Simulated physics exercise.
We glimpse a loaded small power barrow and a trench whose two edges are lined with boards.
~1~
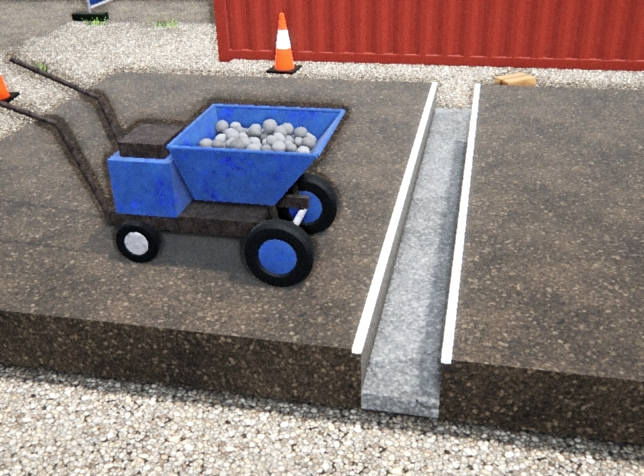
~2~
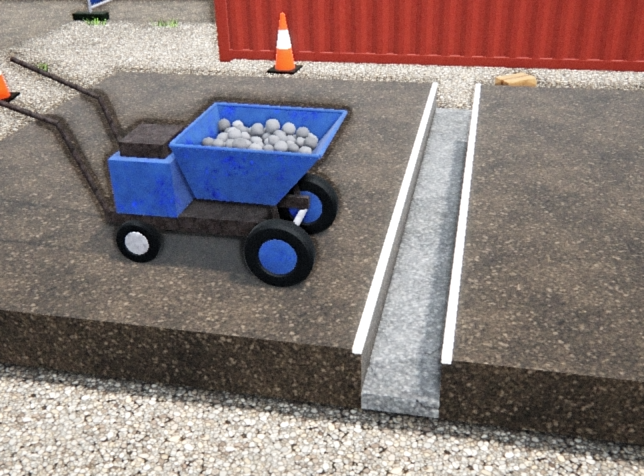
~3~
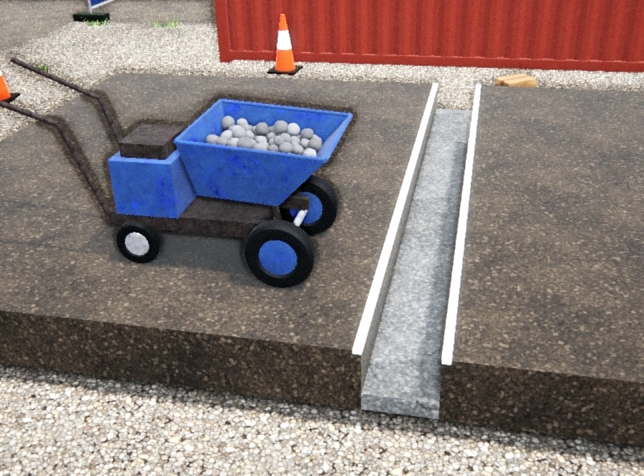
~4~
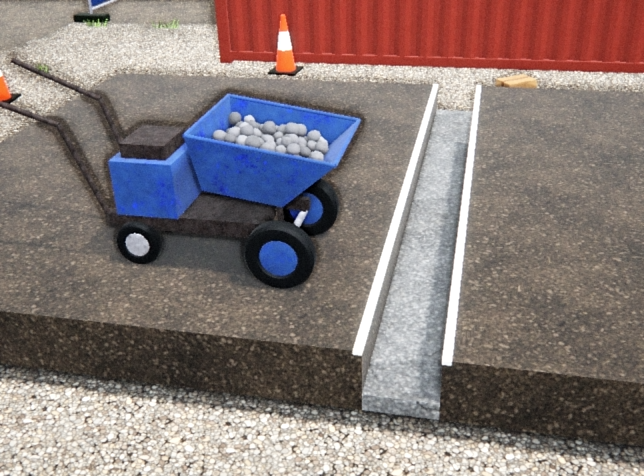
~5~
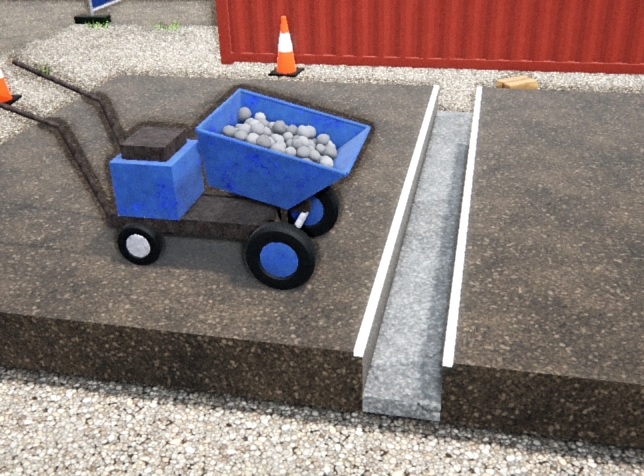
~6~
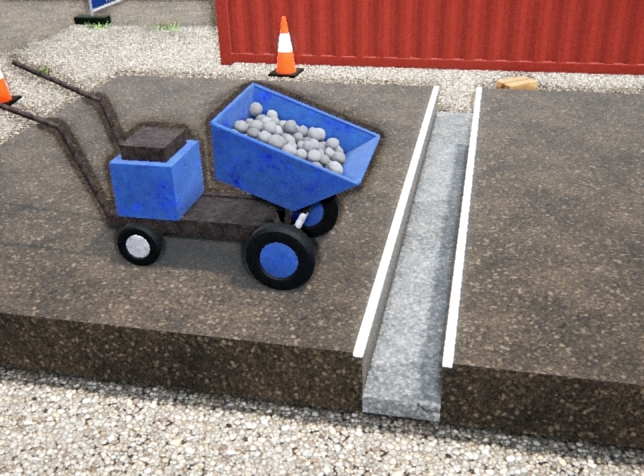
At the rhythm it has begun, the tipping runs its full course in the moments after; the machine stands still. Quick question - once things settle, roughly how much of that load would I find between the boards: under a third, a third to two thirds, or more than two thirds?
The trench will take in more than two-thirds.
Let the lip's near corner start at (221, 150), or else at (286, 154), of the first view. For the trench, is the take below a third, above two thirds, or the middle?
First spot: Under a third; second spot: Over two thirds.
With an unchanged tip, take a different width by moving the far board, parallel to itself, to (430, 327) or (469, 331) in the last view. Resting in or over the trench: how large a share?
The first try comes out at 70 percent and the second at 100 percent.
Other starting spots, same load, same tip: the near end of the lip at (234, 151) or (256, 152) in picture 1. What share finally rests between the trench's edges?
Result: Try 1 = 30 %, try 2 = 60 %.
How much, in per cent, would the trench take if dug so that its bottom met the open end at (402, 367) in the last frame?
Estimated share: Approx. 60 %.
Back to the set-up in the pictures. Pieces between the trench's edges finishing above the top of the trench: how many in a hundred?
Share: Around 0 %.
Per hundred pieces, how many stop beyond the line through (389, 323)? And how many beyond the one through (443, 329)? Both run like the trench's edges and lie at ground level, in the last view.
90 % and 0 %.
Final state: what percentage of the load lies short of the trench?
0 percent.
Soon, skip tipped steeply; all in the skip.
A while on, skip tipped steeply; most in the skip; a small part in or heaped over the trench.
Towards the end, skip tipped right over; a small part in the skip; most in or heaped over the trench; a small part beyond it.
Finally, skip tipped right over; nearly all in or heaped over the trench; a small part beyond it.
